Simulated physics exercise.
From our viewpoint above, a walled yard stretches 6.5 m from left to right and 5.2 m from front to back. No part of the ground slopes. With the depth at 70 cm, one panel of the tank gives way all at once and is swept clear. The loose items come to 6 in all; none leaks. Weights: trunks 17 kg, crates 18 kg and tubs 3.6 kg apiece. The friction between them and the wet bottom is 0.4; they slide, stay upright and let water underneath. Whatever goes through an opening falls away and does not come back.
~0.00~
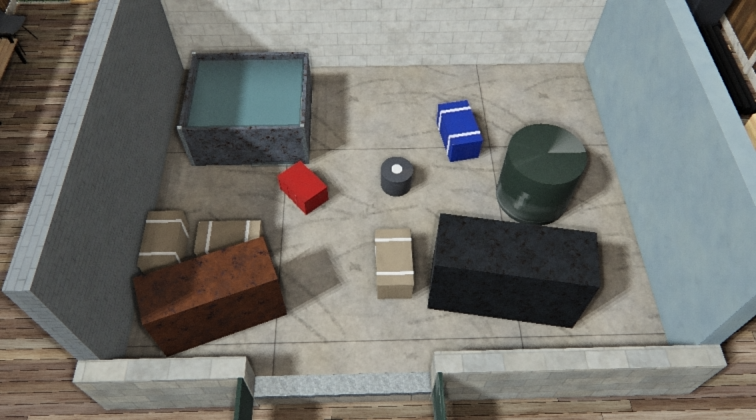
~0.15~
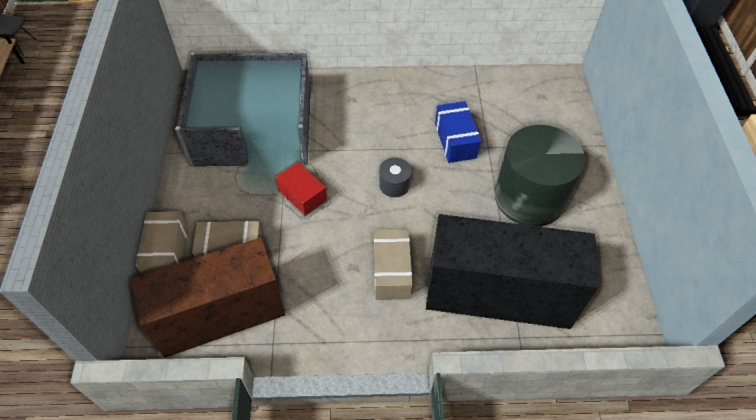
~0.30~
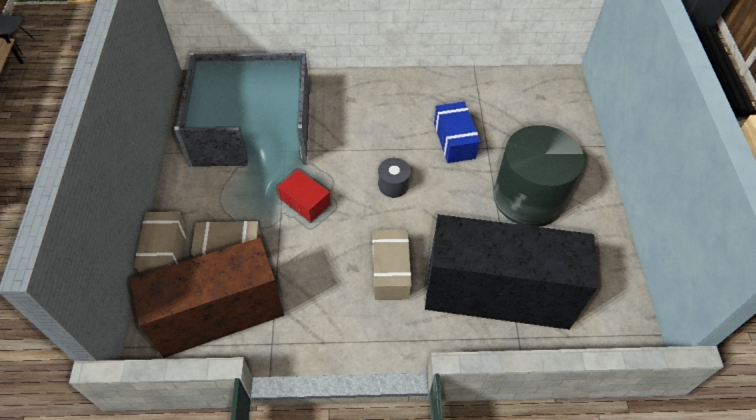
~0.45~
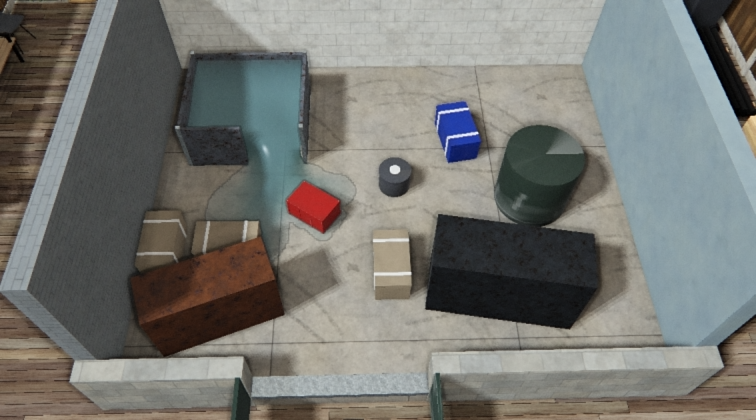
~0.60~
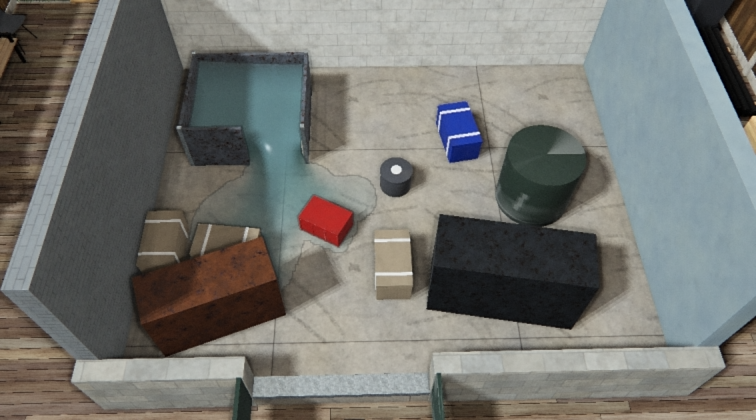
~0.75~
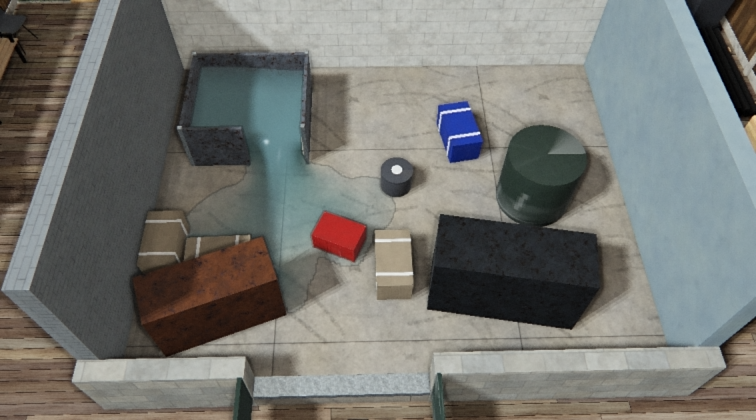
Walled yard with a water tank losing a front panel, water spreading across the floor and pushing a red crate rightward.
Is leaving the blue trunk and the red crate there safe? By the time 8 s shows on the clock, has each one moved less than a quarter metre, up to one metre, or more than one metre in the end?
Outcome: The blue trunk never really leaves its spot, the red crate goes a great distance.
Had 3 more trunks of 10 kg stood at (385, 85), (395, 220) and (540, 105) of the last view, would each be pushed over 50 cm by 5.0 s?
Answers, first to last: Not exceeding, exceeding, not exceeding.
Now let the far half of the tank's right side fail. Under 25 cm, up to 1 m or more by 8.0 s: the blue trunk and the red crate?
The blue trunk would be washed far off and the red crate would remain almost still.
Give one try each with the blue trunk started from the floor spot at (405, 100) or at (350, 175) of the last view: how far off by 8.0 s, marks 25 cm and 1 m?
From the first place it is barely disturbed; from the second it is barely disturbed.
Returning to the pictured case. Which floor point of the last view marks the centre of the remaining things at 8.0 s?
(379, 226).
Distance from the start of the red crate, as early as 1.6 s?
250 cm, give or take.
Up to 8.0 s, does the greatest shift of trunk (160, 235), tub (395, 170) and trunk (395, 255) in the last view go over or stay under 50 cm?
In sequence - crossed the line; stayed below the line; crossed the line.
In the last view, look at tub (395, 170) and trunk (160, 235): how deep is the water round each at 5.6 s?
Around 1 cm and 7 cm.
After 1.6 s the blue trunk is near (460, 123), 0.0 m from its start, aground; the red crate is near (367, 328), 2.3 m from its start, aground; 0 of 6 are out; 1 afloat.
After 3.6 s the blue trunk is near (460, 123), 0.0 m from its start, aground; the red crate has gone out; 1 of 6 are out; 2 afloat.
After 5.6 s the blue trunk is near (460, 123), 0.0 m from its start, aground; the red crate has gone out; 1 of 6 are out; 3 afloat.
After 8.0 s the blue trunk is near (460, 123), 0.0 m from its start, aground; the red crate has gone out; 1 of 6 are out; 3 afloat.
